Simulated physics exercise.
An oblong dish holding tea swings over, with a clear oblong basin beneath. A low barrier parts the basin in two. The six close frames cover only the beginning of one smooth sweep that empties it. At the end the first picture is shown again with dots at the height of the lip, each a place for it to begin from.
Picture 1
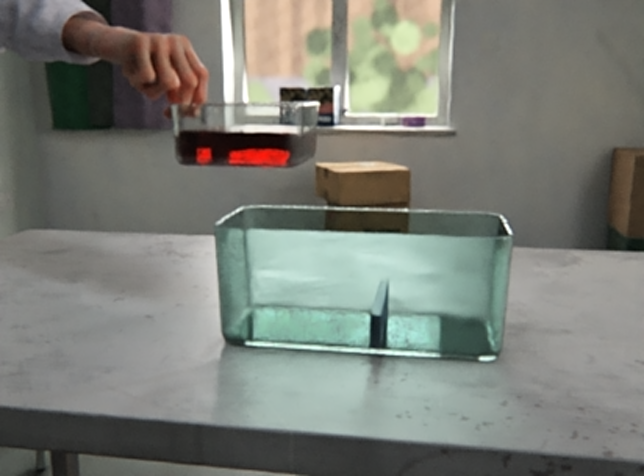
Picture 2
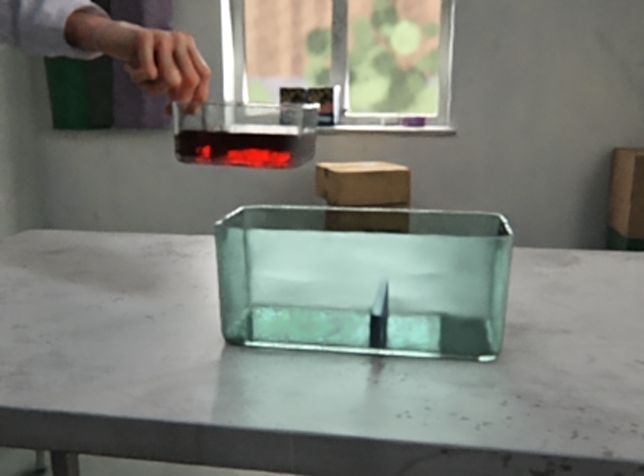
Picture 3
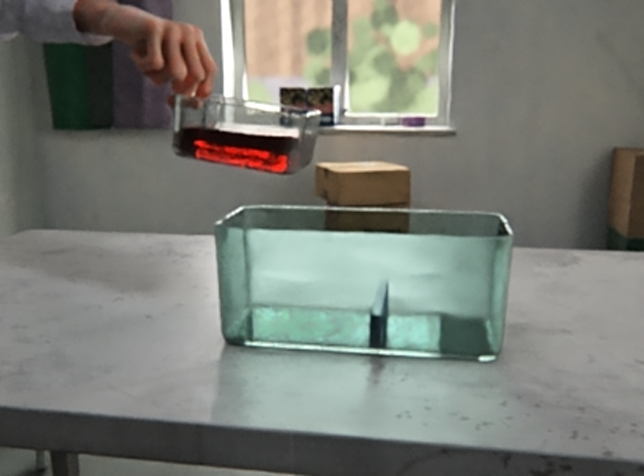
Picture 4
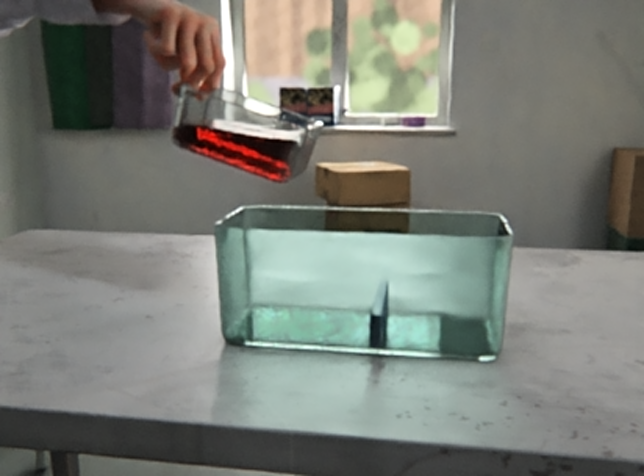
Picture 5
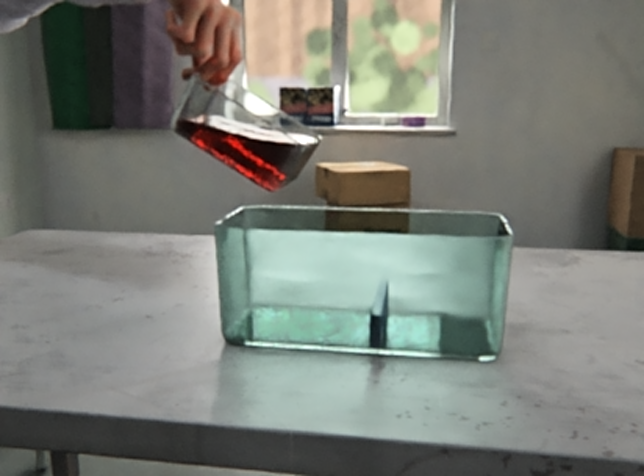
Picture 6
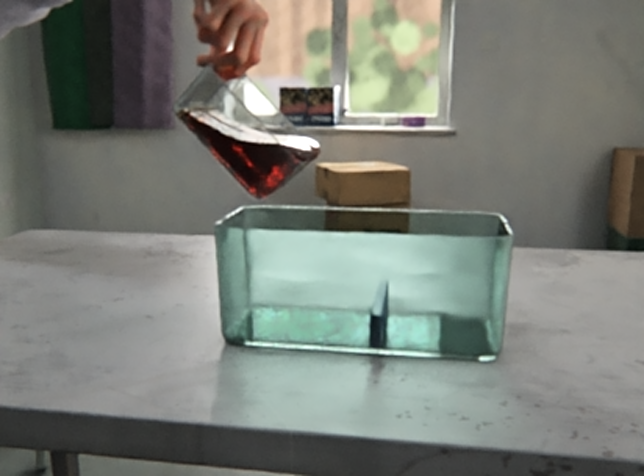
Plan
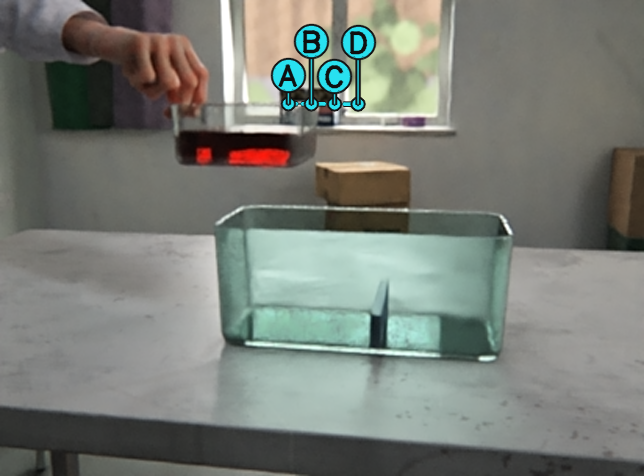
Above a clear basin on a table, a hand steadily tilts a dish of reddish tea rightward.
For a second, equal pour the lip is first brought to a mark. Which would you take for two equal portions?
D is best.
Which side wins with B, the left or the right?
More ends on the left.
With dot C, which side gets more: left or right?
The left one.
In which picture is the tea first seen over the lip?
Picture 6.
On the marked copy, A at (288, 103); B at (311, 103); C at (334, 104); D at (358, 104).
If A is chosen, about 88 % ends left of the wall and 8 % right of it; 4 % is lost outside.
If B is chosen, about 82 % ends left of the wall and 14 % right of it; 4 % is lost outside.
If C is chosen, about 79 % ends left of the wall and 17 % right of it; 4 % is lost outside.
If D is chosen, about 49 % ends left of the wall and 48 % right of it.
